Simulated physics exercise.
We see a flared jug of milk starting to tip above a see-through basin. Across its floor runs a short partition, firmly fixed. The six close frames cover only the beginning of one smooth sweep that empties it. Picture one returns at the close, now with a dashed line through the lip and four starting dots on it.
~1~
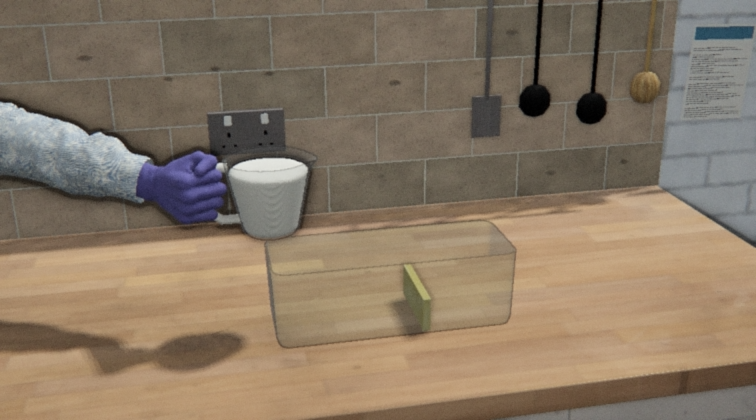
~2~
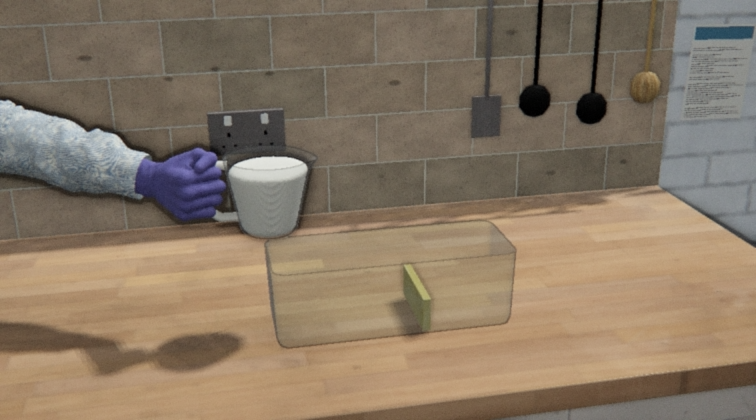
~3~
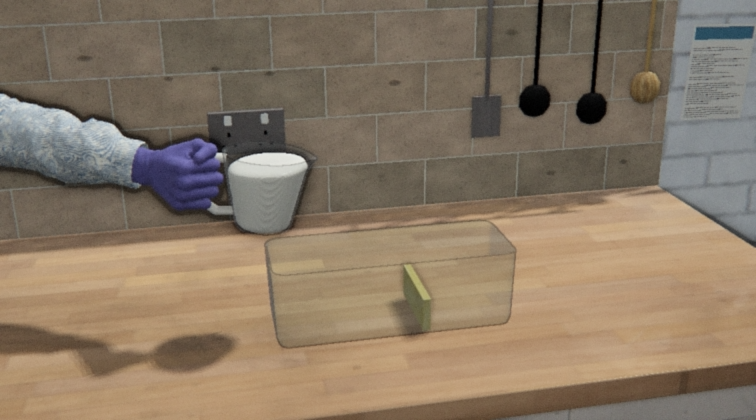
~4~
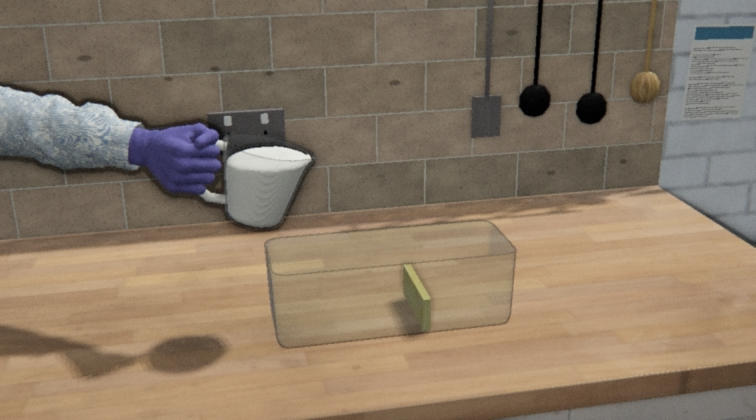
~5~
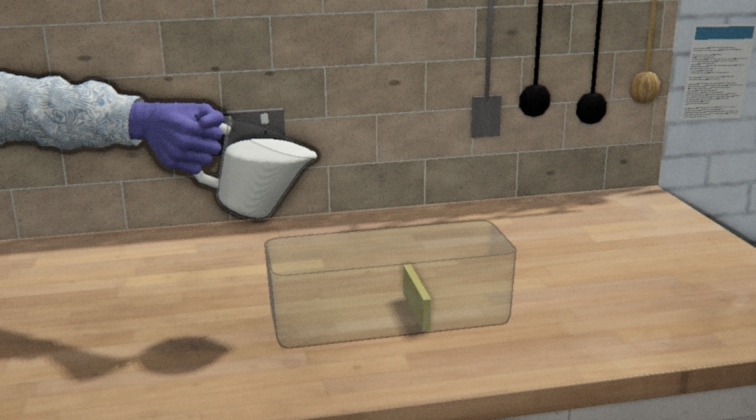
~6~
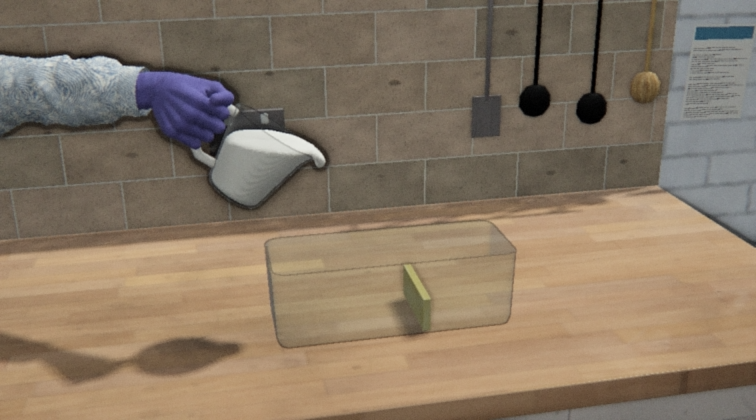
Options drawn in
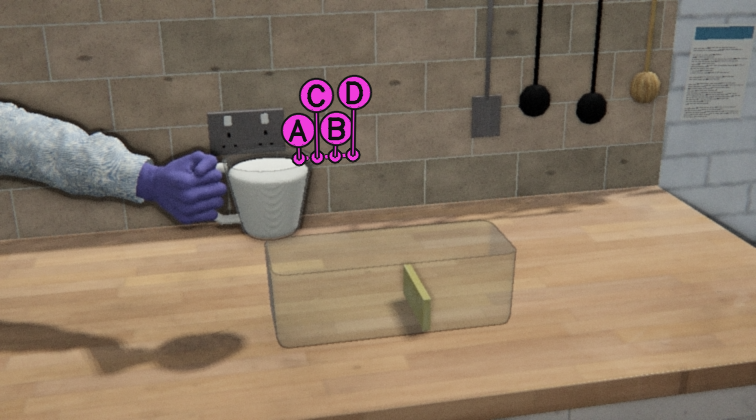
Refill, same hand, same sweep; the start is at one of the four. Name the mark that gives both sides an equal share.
Use dot B.
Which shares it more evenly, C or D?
It is D.
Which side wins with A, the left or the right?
More ends on the left.
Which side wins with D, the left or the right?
More ends on the right.
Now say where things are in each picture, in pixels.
The first picture shows upright, lip at (316, 157); basin from (277, 346) to (510, 320); top of the wall at (417, 281); nothing has left yet.
The second picture shows upright, lip at (316, 157); nothing has left yet.
The third picture shows tipped about 6°, lip at (316, 157); nothing has left yet.
The fourth picture shows tipped about 14°, lip at (316, 157); nothing has left yet.
The fifth picture shows tipped about 24°, lip at (315, 157); nothing has left yet.
The sixth picture shows tipped about 36°, lip at (315, 157); milk is over the lip, down to (319, 165).
On the marked copy, A at (299, 158); B at (335, 156); C at (317, 157); D at (352, 154).
With A, about 89 % ends left of the wall and 6 % right of it; 5 % is lost outside.
With B, about 55 % ends left of the wall and 42 % right of it; 3 % is lost outside.
With C, about 88 % ends left of the wall and 3 % right of it; 9 % is lost outside.
With D, about 19 % ends left of the wall and 78 % right of it; 3 % is lost outside.
